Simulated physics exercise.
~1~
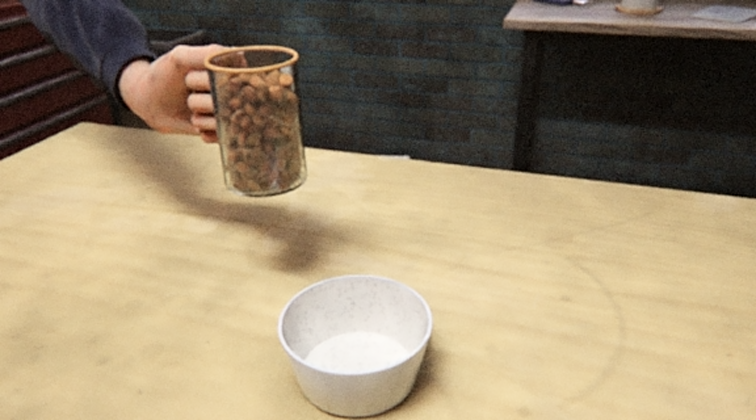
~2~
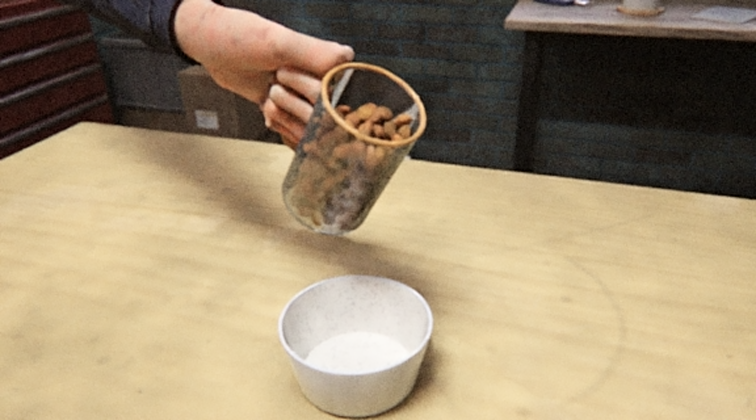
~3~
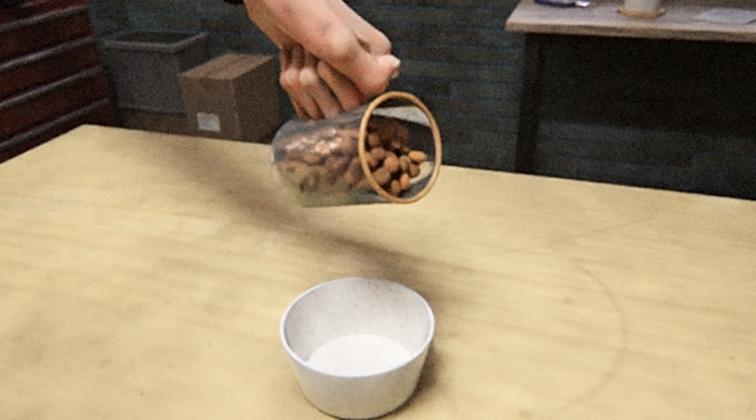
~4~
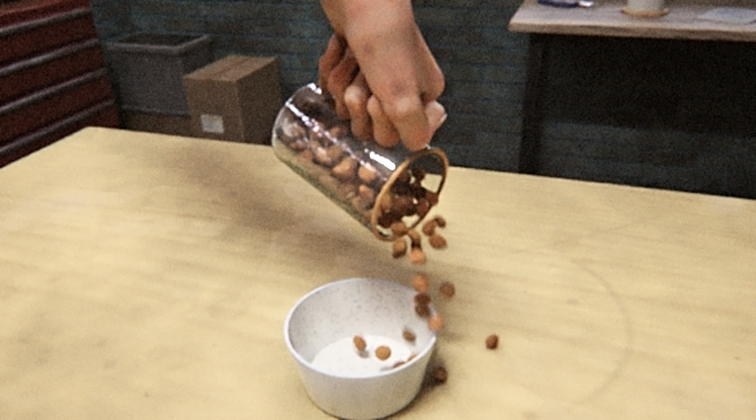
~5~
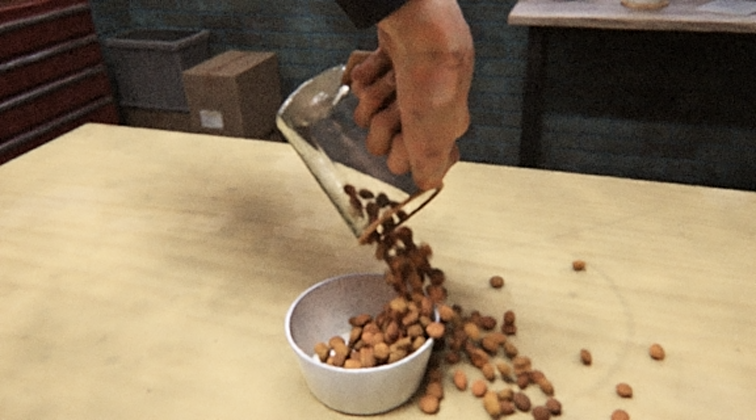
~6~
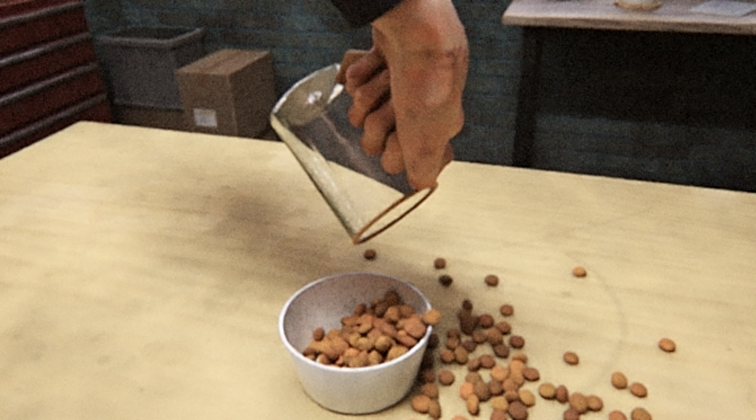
A hand in a dark sleeve holds a clear glass cup with an orange-brown rim, full of brown kibble, above a pale wooden table, seen from slightly above. A whitish bowl sits below, with a dark brick wall and boxes behind. The hand moves the cup right and tips it onto its side over the bowl. A few pieces tumble out, then a thick stream pours across the bowl's right edge. The cup ends empty, mouth tilted down, with most of the kibble heaped in the bowl and many pieces scattered on the table to its right.
